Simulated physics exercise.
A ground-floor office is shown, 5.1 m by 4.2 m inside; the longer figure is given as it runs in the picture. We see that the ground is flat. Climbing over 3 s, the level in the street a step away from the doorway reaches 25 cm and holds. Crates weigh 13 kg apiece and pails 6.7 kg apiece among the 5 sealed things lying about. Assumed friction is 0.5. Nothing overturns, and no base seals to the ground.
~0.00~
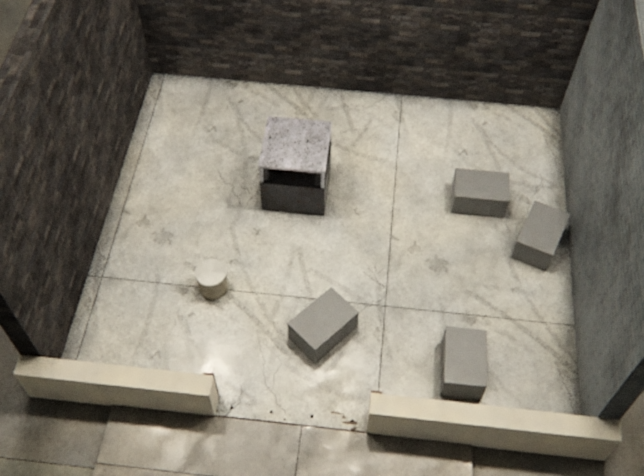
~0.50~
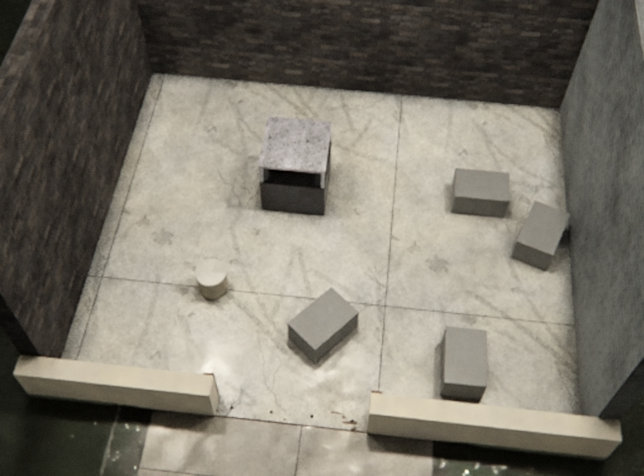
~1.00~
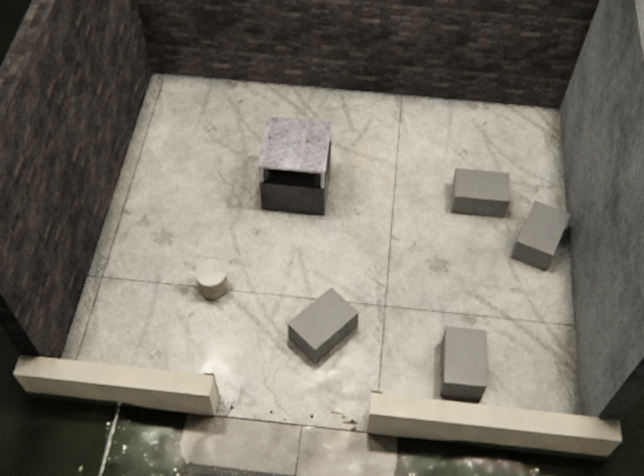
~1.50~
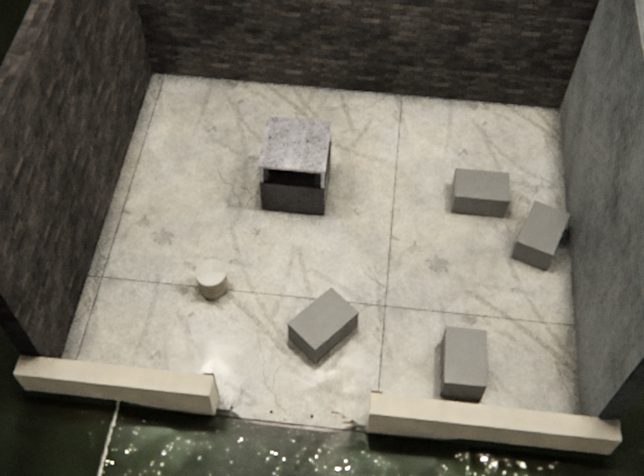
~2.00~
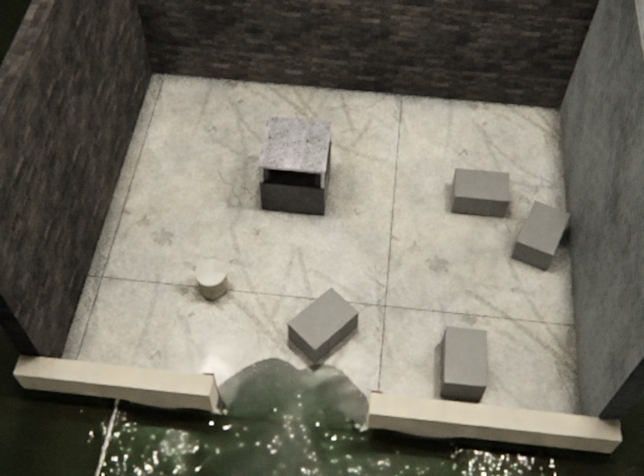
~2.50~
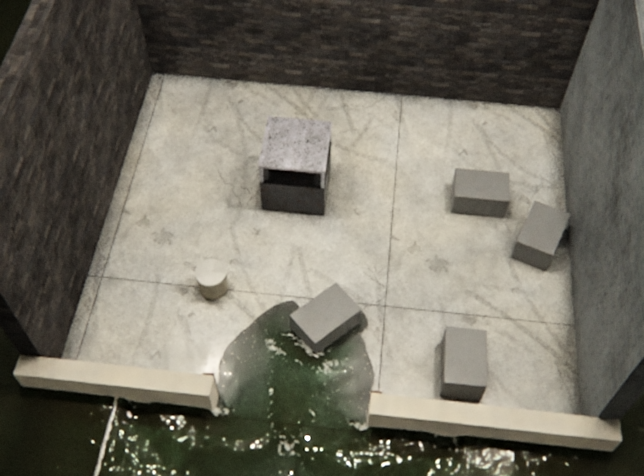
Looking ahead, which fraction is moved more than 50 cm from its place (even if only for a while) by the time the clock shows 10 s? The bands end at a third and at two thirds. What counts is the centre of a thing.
I'd predict that no fewer than two thirds of the things get moved that far.
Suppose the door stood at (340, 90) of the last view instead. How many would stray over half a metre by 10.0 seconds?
Count: 2.
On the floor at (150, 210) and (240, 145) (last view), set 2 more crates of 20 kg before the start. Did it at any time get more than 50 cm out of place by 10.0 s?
Order as asked - beyond the cutoff and inside the cutoff.
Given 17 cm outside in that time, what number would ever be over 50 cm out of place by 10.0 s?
Then 2.
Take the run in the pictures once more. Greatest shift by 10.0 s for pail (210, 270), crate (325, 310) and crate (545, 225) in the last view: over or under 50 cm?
Same order as the question: Greater, greater, greater.
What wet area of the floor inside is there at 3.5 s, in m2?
Somewhere about 5.0 m2, give or take.
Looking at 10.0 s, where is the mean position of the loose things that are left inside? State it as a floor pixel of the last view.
Centred roughly on (389, 257).
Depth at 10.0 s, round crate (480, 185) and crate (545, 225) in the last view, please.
Roughly 12 and 8 cm.
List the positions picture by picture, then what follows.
In the first frame, a crate at (323, 318) rests on the ground; a crate at (544, 227) rests on the ground; 0.0 m2 under water; 0 of 5 have shifted.
In the second frame, a crate at (323, 318), on the bottom; a crate at (544, 227) rests on the ground; 0.0 m2 under water; 0 of 5 have shifted.
In the third frame, a crate at (323, 318), on the bottom; a crate at (544, 227) rests on the ground; water covers 0.0 m2; 0 of 5 have shifted.
In the fourth frame, a crate at (323, 318) rests on the ground; a crate at (544, 227) rests on the ground; 0.0 m2 under water; 0 of 5 have shifted.
In the fifth frame, a crate at (323, 318) rests on the ground; a crate at (544, 227) rests on the ground; water covers 0.5 m2; 0 of 5 have shifted.
In the sixth frame, a crate at (326, 312), on the bottom, 7 cm from its start; a crate at (544, 227) rests on the ground; 1.1 m2 under water; 1 of 5 have shifted.
After 3.5 s 1 of 5 are over 50 cm from their spots; 0 afloat.
After 4.5 s 1 of 5 are over 50 cm from their spots; 0 afloat.
After 7.0 s 3 of 5 are over 50 cm from their spots; 2 afloat.
After 10.0 s 4 of 5 are over 50 cm from their spots, and 4 have been at some point; 4 afloat.
